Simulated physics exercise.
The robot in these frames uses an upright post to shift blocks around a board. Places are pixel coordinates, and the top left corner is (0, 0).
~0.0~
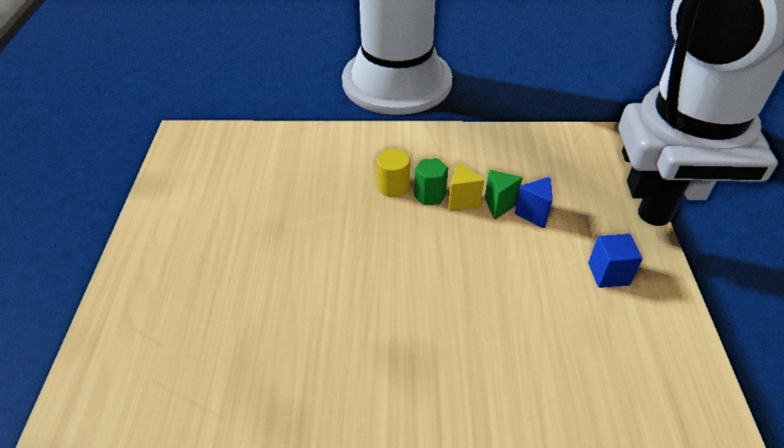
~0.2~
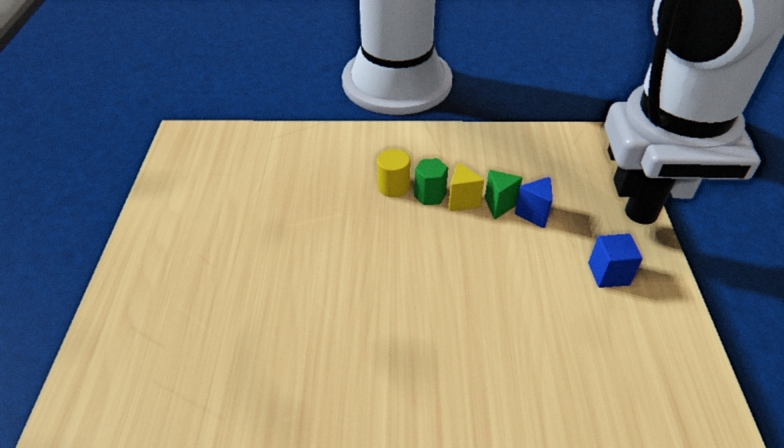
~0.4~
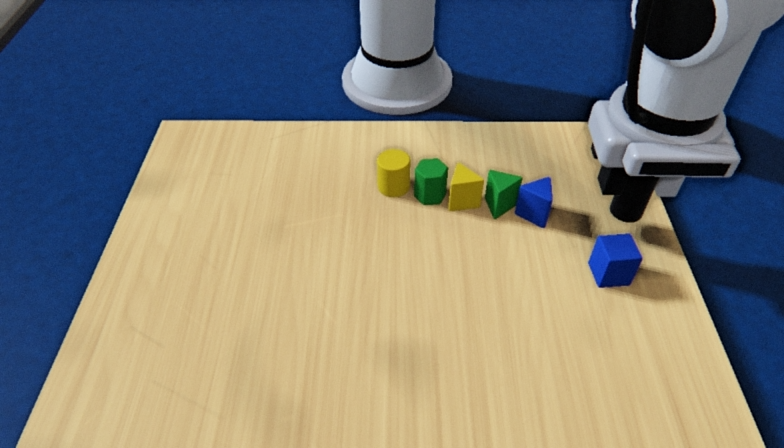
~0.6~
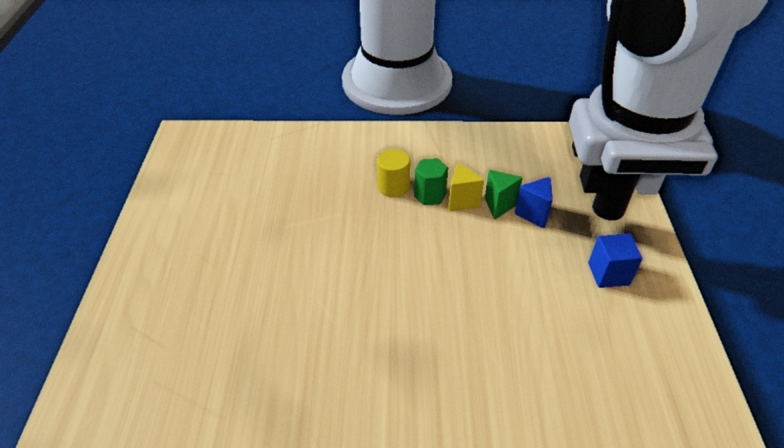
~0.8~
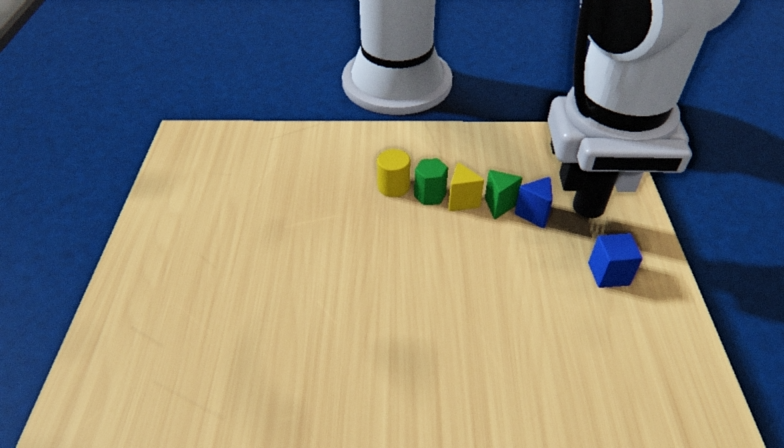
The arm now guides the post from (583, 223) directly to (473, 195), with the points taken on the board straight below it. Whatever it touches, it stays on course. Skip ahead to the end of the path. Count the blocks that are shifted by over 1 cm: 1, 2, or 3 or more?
I expect three or more blocks to be moved by more than 1 cm.
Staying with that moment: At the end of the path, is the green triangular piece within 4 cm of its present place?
No, that is not what happens.
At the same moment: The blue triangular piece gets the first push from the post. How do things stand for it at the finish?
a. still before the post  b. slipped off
I'll go with b - slipped off.
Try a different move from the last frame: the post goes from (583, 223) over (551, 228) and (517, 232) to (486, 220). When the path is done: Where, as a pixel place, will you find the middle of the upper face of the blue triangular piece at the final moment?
In the picture, it is at (512, 180).
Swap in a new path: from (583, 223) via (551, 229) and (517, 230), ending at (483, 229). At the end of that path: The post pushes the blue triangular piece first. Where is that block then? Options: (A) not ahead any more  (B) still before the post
Choice A: Not ahead any more.
On the path given first. One third of the way, post at (549, 197); green triangular piece at (501, 178); blue triangular piece at (524, 185), turned 15° anticlockwise.
Two thirds of the way, post at (512, 188); green triangular piece at (483, 168); blue triangular piece at (492, 186), turned 30° anticlockwise.
At the end, post at (476, 179); green hexagonal block at (428, 167); yellow triangular piece at (450, 178), turned 15° clockwise; green triangular piece at (454, 158), turned 20° anticlockwise; blue triangular piece at (480, 187), turned 75° anticlockwise.
